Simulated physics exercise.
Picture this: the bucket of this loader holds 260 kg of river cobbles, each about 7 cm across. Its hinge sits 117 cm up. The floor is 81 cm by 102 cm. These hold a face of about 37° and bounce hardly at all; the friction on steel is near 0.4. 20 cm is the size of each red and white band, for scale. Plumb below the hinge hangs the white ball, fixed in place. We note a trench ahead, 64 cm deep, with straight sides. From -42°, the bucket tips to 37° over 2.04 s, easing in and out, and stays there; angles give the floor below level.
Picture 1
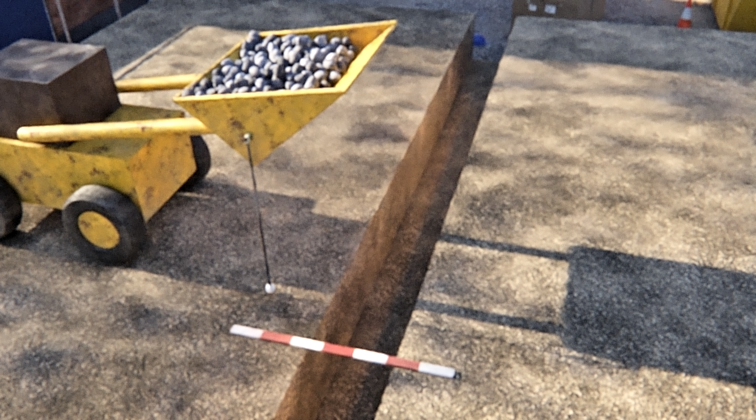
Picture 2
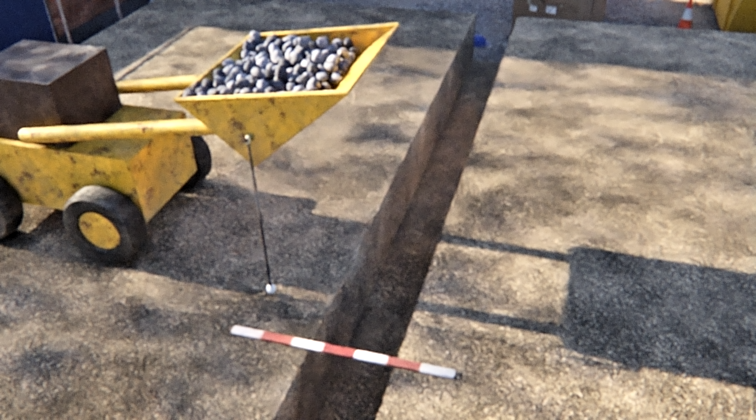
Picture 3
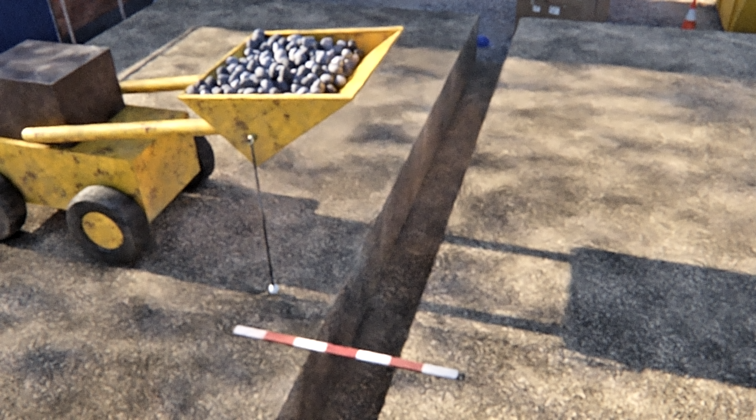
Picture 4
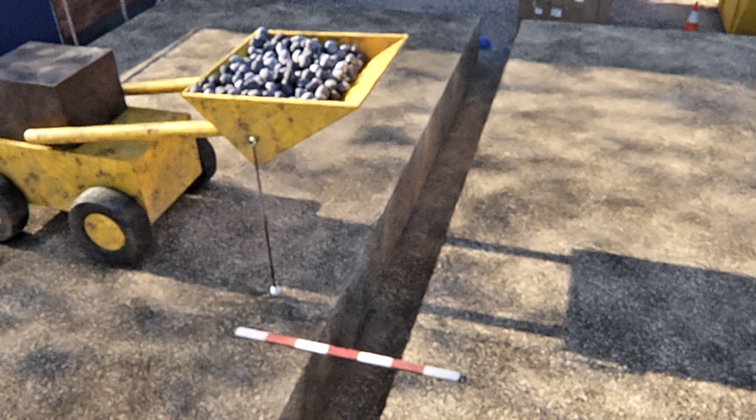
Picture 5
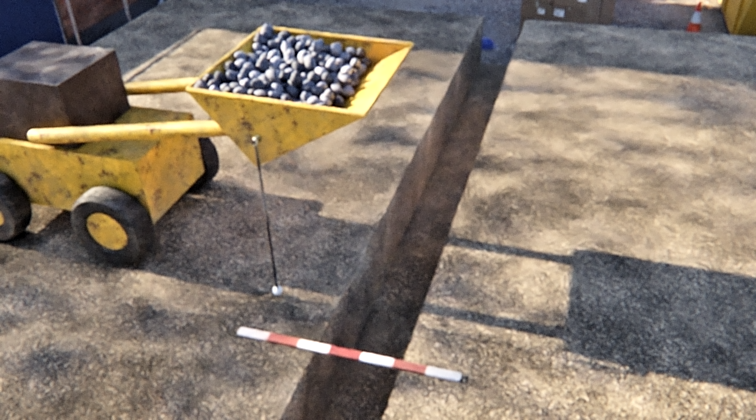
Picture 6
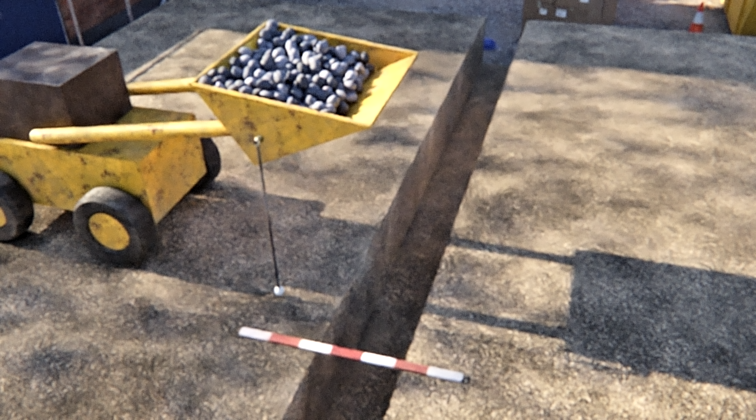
A yellow loader's bucket, heaped with dark and pale rounded stones, stands at upper left on sunlit, gritty ground, seen from above. A white ball hangs on a thin line beneath it, beside a straight trench crossed by a red-and-white pole, with broad shadows at right. The bucket's right lip dips slightly, baring more yellow interior as the stones stay heaped leftward, while the camera drifts faintly left.
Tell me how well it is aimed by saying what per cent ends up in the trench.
Around 75 per cent ends up there.
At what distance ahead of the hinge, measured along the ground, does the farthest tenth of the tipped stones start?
Distance along the ground: Some 130 cm.
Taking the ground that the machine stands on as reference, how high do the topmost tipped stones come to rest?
About 12 cm higher than the ground.
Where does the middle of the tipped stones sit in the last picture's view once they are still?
Look at roughly (417, 321).
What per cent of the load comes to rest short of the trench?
Load fraction: Approx. 0 %.
A little later the floor is at 25°; 99 % in the bucket, 1 % in the trench; the foremost stones are at (379, 166).
Then the floor is at 37°; 30 % in the bucket, 63 % in the trench, 7 % past the trench; the foremost stones are at (464, 284).
Later still the floor is at 37°; 0 % in the bucket, 80 % in the trench, 20 % past the trench; the foremost stones are at (526, 294).
In the end the floor is at 37°; 0 % in the bucket, 77 % in the trench, 23 % past the trench; the foremost stones are at (624, 292).
